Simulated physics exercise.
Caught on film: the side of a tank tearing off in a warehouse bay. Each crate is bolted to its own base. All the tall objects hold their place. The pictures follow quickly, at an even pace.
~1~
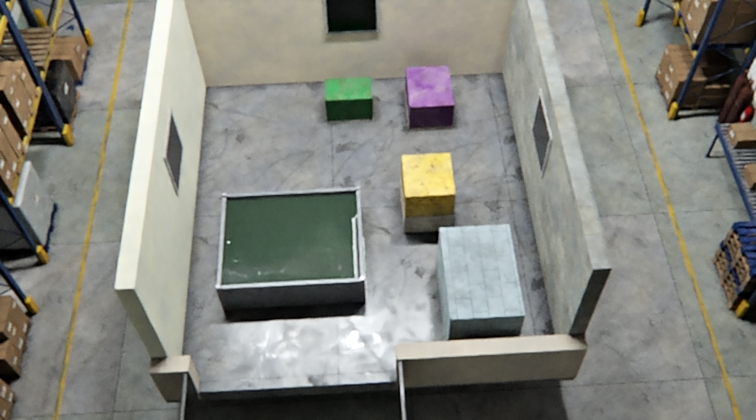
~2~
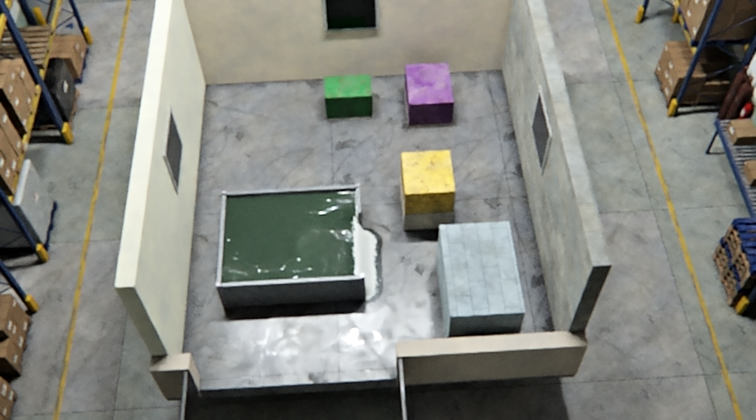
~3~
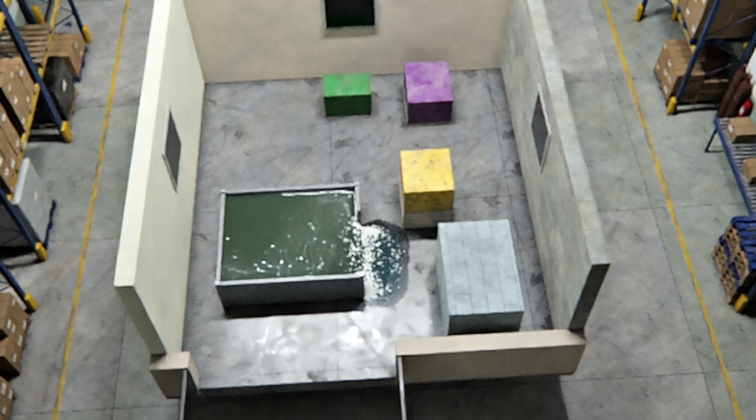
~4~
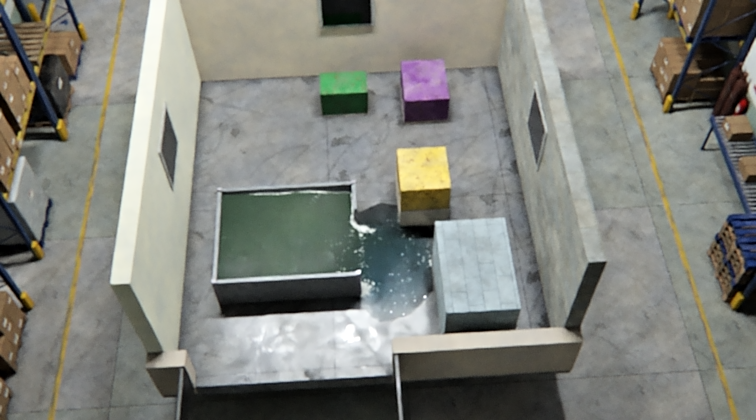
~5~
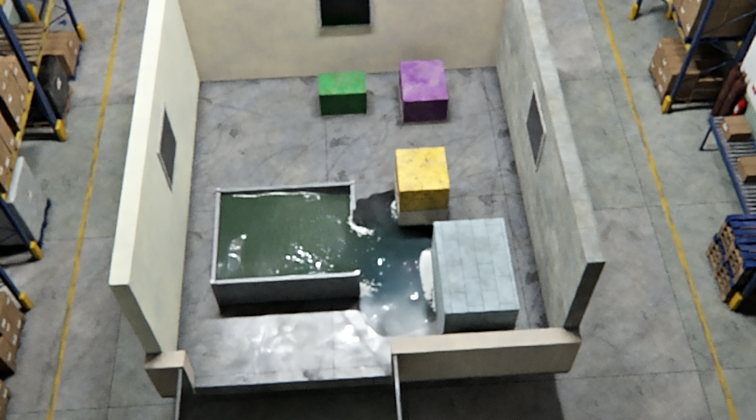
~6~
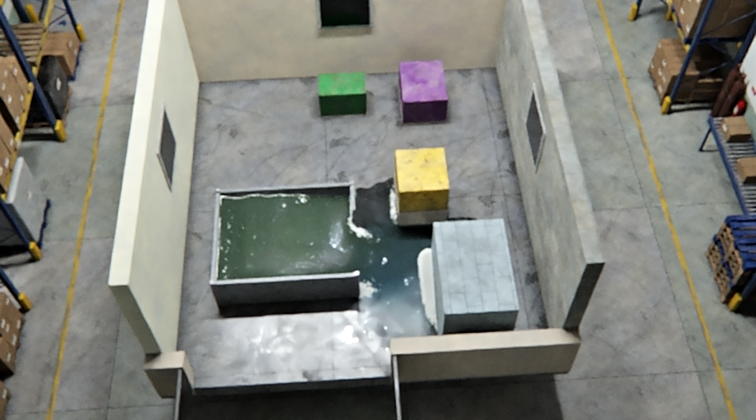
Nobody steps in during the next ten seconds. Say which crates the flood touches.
In the end: The green crate is wetted; the purple crate is wetted; the yellow crate escapes dry.
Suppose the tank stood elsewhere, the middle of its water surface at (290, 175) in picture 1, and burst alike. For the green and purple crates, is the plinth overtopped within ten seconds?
In short: The green one takes water; the purple one is topped.
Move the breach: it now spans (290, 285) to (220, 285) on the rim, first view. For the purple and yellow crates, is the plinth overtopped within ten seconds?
One by one: The purple crate escapes it, the yellow crate keeps dry.
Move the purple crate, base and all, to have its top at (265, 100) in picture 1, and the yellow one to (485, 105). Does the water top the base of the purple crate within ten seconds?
Then: The purple one gets wet.
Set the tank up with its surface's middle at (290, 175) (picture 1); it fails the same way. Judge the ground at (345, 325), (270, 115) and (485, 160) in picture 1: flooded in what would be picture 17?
In that order: Flooded, free of water, wet.
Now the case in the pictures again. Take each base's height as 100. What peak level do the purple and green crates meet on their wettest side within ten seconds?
About 250 and 170 per cent.
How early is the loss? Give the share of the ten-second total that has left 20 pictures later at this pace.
Close to 20 %.
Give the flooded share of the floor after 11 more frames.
Near 35 in a hundred.
A moment on, water covers 20 % of the floor; the green crate not reached, the purple crate not reached, the yellow crate water round its plinth.
Next, water covers 35 % of the floor; the green crate water round its plinth, the purple crate water round its plinth, the yellow crate water round its plinth.
Then, water covers 60 % of the floor; the green crate water round its plinth, the purple crate water round its plinth, the yellow crate water round its plinth.
Later, water covers 80 % of the floor; the green crate water round its plinth, the purple crate water round its plinth, the yellow crate water round its plinth.
In the end, water covers 100 % of the floor; the green crate was topped, the purple crate was topped, the yellow crate stayed above the water.
